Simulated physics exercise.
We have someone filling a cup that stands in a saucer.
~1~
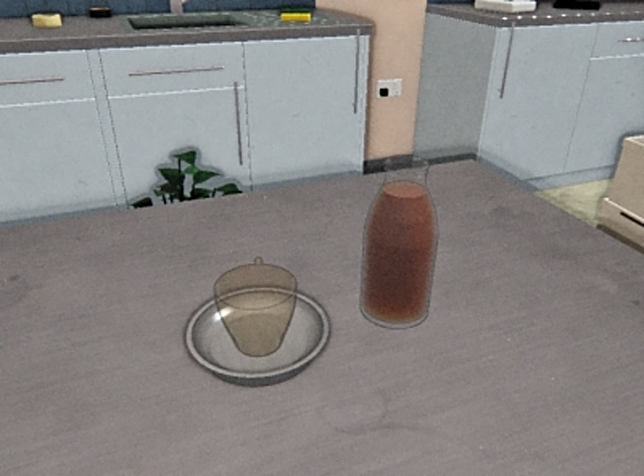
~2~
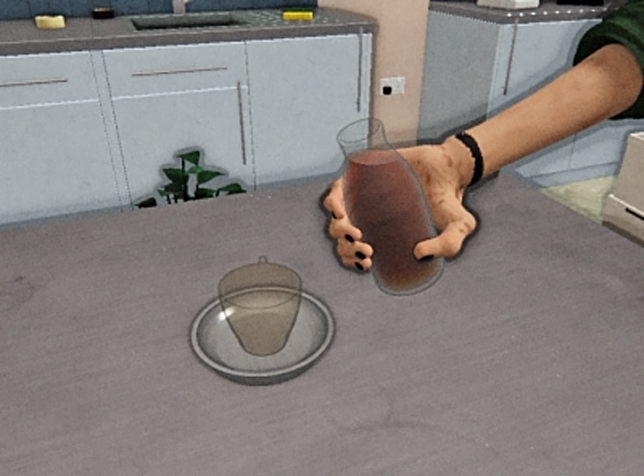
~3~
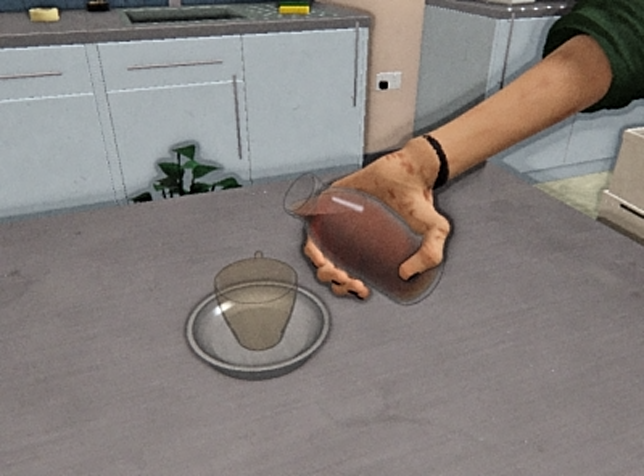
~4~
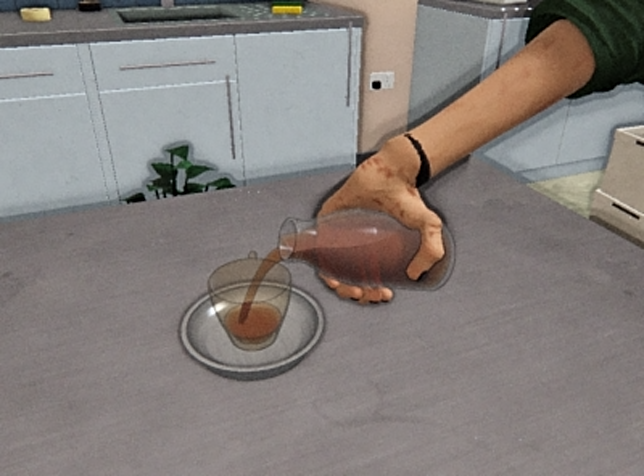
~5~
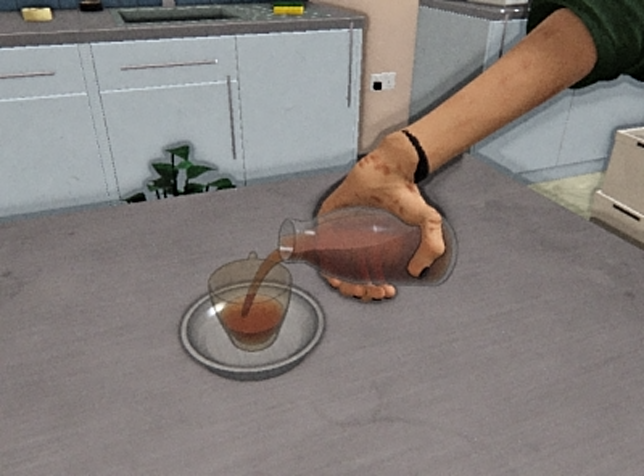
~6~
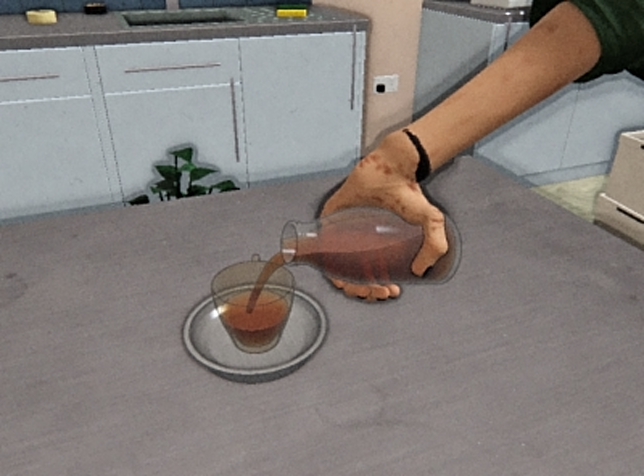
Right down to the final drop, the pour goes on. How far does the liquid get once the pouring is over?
Both overflow.
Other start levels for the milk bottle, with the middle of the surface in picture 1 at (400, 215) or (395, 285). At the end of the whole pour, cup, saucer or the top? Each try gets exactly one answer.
One after the other: Floods the top, cup only.
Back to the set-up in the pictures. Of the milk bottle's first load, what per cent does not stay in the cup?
It works out to around 60 percent.
A moment on, the cup is full to the brim; the saucer is wet, with room to spare.
Further on, the cup is full to the brim; the saucer is full and running over.
When it is over, the cup is full to the brim; the saucer is full and running over.
